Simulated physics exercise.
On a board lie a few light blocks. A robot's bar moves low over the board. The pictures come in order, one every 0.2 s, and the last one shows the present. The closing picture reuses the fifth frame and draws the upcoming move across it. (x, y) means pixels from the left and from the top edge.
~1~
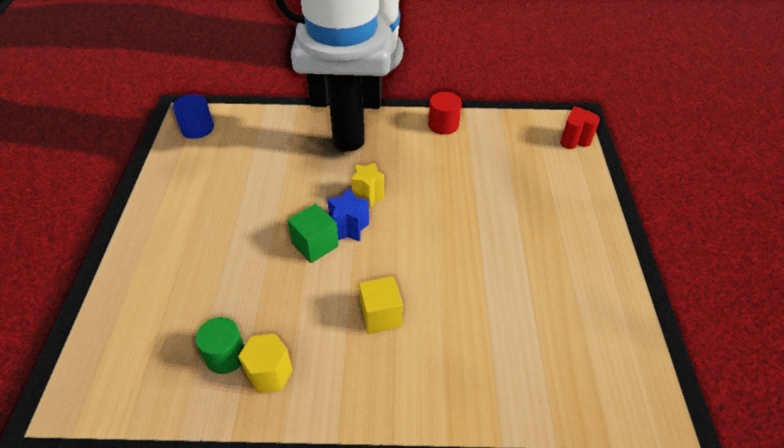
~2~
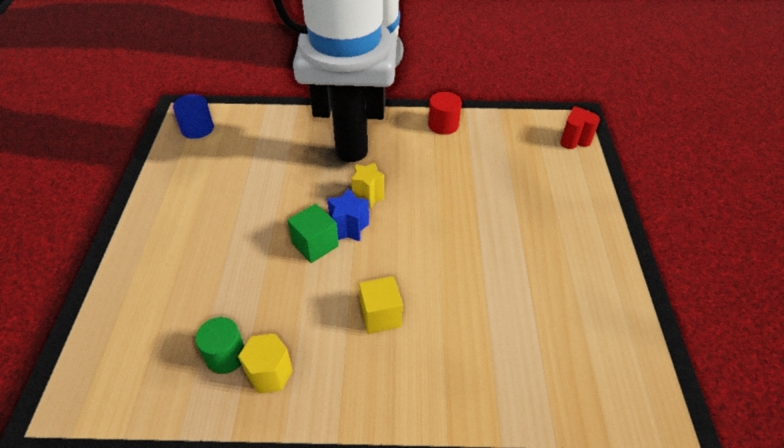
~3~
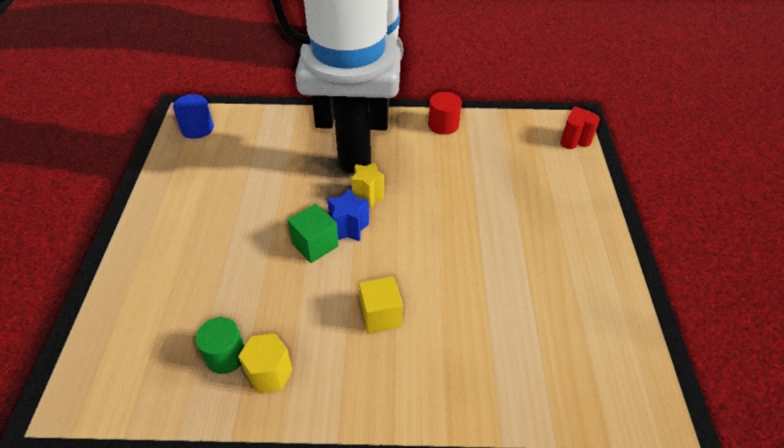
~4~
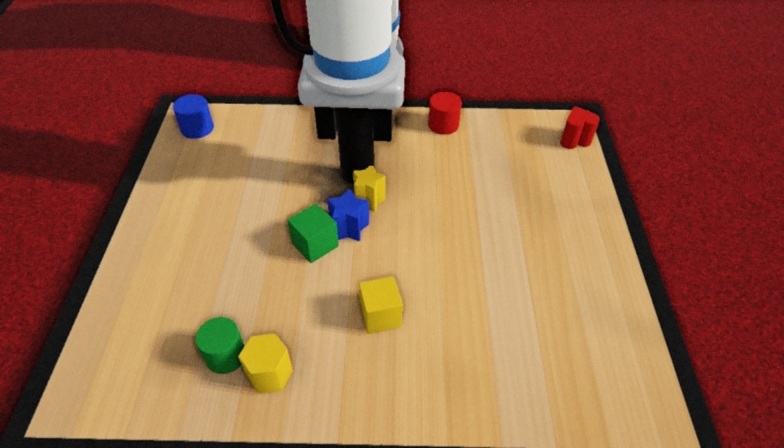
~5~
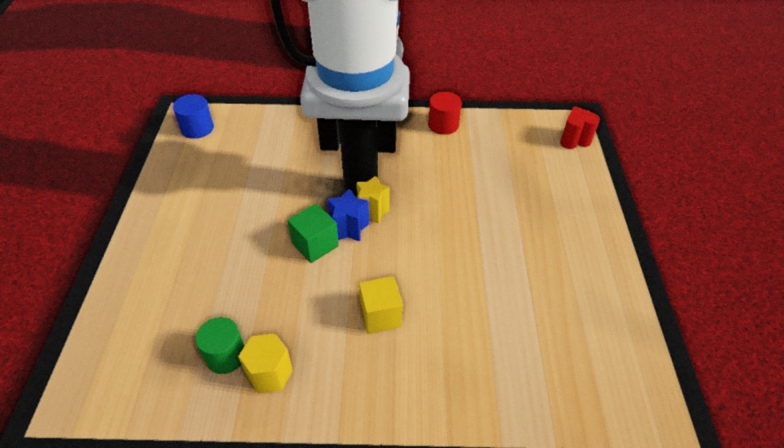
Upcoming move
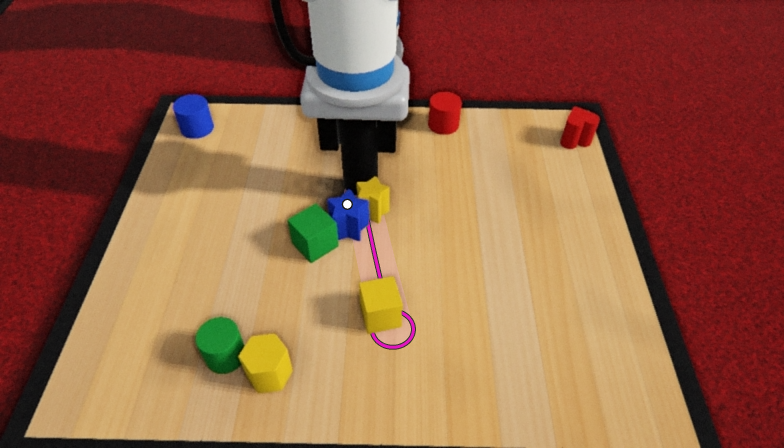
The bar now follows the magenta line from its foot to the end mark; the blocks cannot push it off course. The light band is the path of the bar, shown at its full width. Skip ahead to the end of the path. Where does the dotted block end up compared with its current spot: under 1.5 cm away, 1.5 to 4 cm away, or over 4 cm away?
My answer is that it shifts over 4 cm.
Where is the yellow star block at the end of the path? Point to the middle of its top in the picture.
Just about (407, 227).
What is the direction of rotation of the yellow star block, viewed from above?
My answer: Anticlockwise.
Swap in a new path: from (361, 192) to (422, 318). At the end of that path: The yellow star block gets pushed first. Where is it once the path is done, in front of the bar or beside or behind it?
The block stays ahead.
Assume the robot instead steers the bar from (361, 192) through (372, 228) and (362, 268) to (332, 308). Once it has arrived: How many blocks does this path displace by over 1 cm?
Three or more move.
Path on the board, from (361, 192) to (393, 329); the dot is on the blue star block.
The first path, step by step. One third of the way, bar at (370, 224); green square piece at (307, 225), turned 20° clockwise; blue star block at (347, 229), turned 75° clockwise; yellow star block at (399, 219), turned 40° anticlockwise.
Two thirds of the way, bar at (380, 270); green square piece at (305, 226), turned 25° clockwise; blue star block at (340, 243); yellow star block at (407, 227), turned 85° anticlockwise.
At the end, bar at (393, 321); green square piece at (305, 226), turned 25° clockwise; blue star block at (340, 243), turned 120° clockwise; yellow star block at (407, 227), turned 85° anticlockwise; yellow square piece at (379, 342), turned 45° clockwise.
